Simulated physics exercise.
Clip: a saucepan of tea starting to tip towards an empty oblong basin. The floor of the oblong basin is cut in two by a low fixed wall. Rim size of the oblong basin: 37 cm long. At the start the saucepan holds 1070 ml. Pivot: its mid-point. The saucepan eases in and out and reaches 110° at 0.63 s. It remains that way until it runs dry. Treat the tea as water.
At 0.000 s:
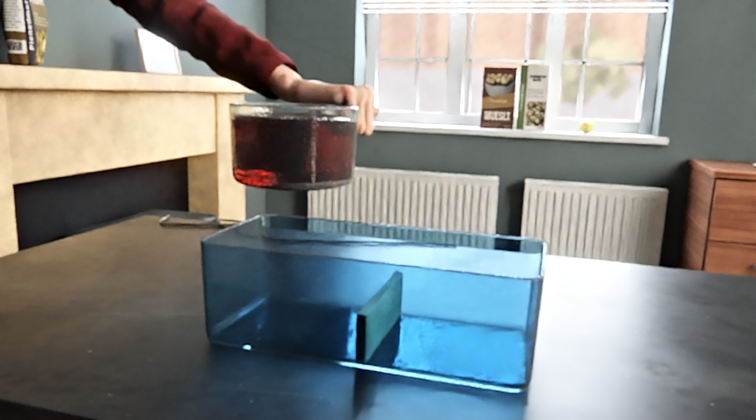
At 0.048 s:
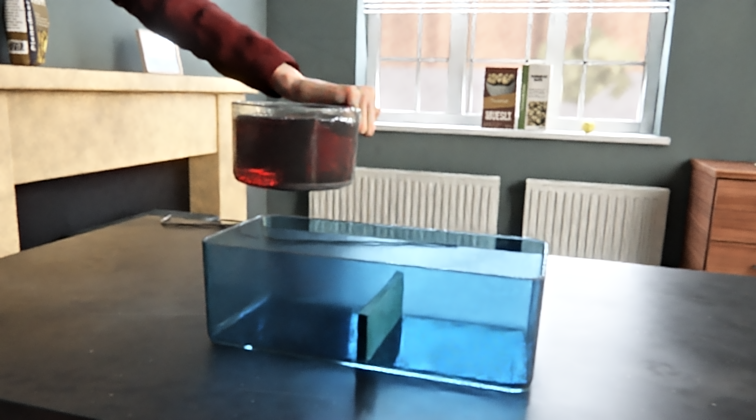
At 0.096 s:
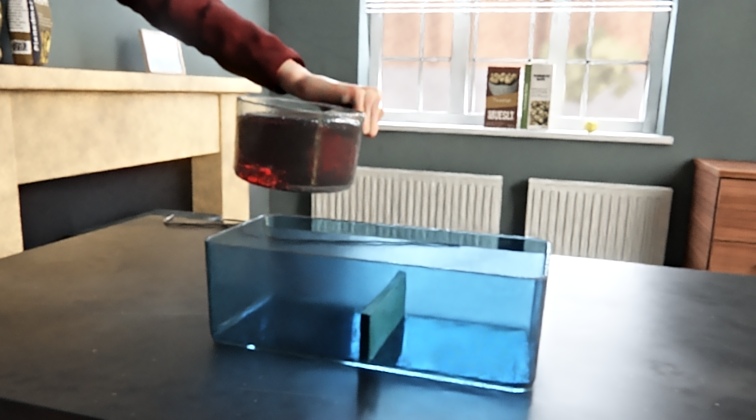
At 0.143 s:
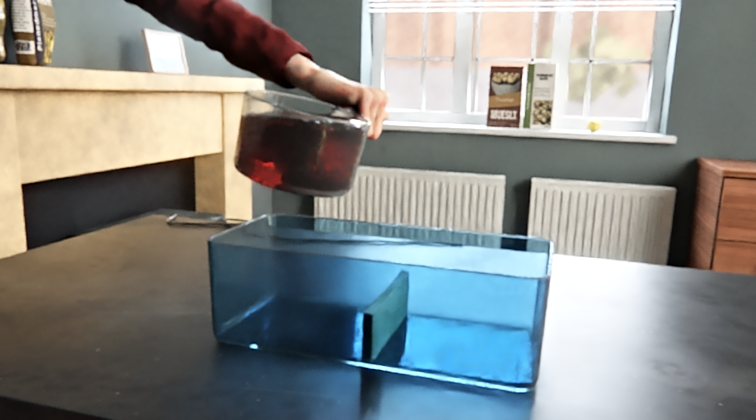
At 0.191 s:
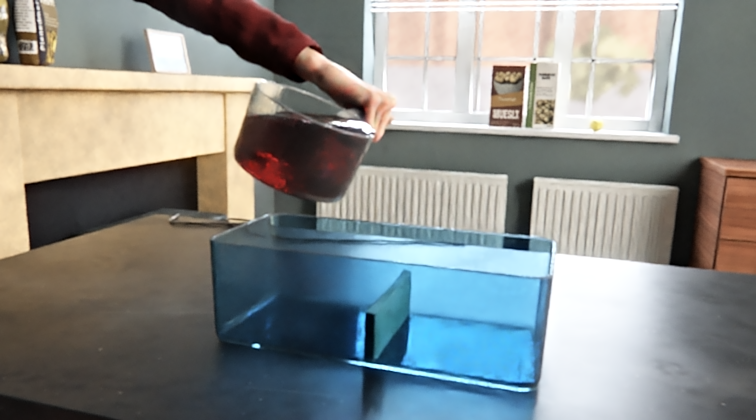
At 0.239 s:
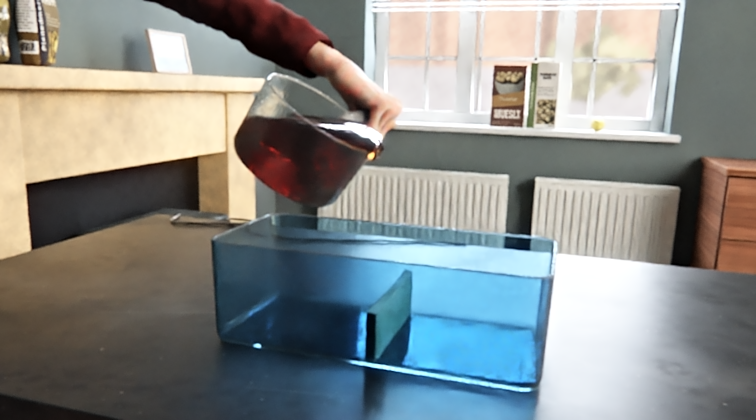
A hand held a clear container of reddish liquid above a blue-tinted glass tank on a dark table, then gradually tilted it to the right until the liquid reached the lower edge.
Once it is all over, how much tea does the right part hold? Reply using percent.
The right part holds about 54 per cent.
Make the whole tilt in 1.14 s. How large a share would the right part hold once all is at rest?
That would give about 70 percent.
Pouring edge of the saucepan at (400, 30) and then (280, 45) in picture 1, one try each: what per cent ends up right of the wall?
I'd expect close to 90 per cent and then close to 10 per cent.
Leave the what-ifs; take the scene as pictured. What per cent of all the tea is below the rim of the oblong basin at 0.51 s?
Near 42 in a hundred.
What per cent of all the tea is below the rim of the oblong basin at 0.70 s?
90 %, more or less.
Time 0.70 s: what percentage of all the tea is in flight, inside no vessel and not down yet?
Near 5 percent.
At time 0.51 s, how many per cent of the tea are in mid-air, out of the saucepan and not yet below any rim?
28 %.
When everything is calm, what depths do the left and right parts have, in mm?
Final levels - left approx 16 mm, right approx 22 mm.
Then, 0.51 s in, the tilt is 100° and 30 per cent is still to pour, 7 is left of the wall and 35 right of it.
Then, 0.70 s in, the tilt is 110° and 5 per cent is still to pour, 36 is left of the wall and 54 right of it.
Then, 0.91 s in, the tilt is 110° and 0 per cent is still to pour, 43 is left of the wall and 53 right of it.
Then, 1.13 s in, the tilt is 110° and 0 per cent is still to pour, 45 is left of the wall and 54 right of it.
Finally, 45 per cent lies left of the wall, 54 right of it and 2 outside.
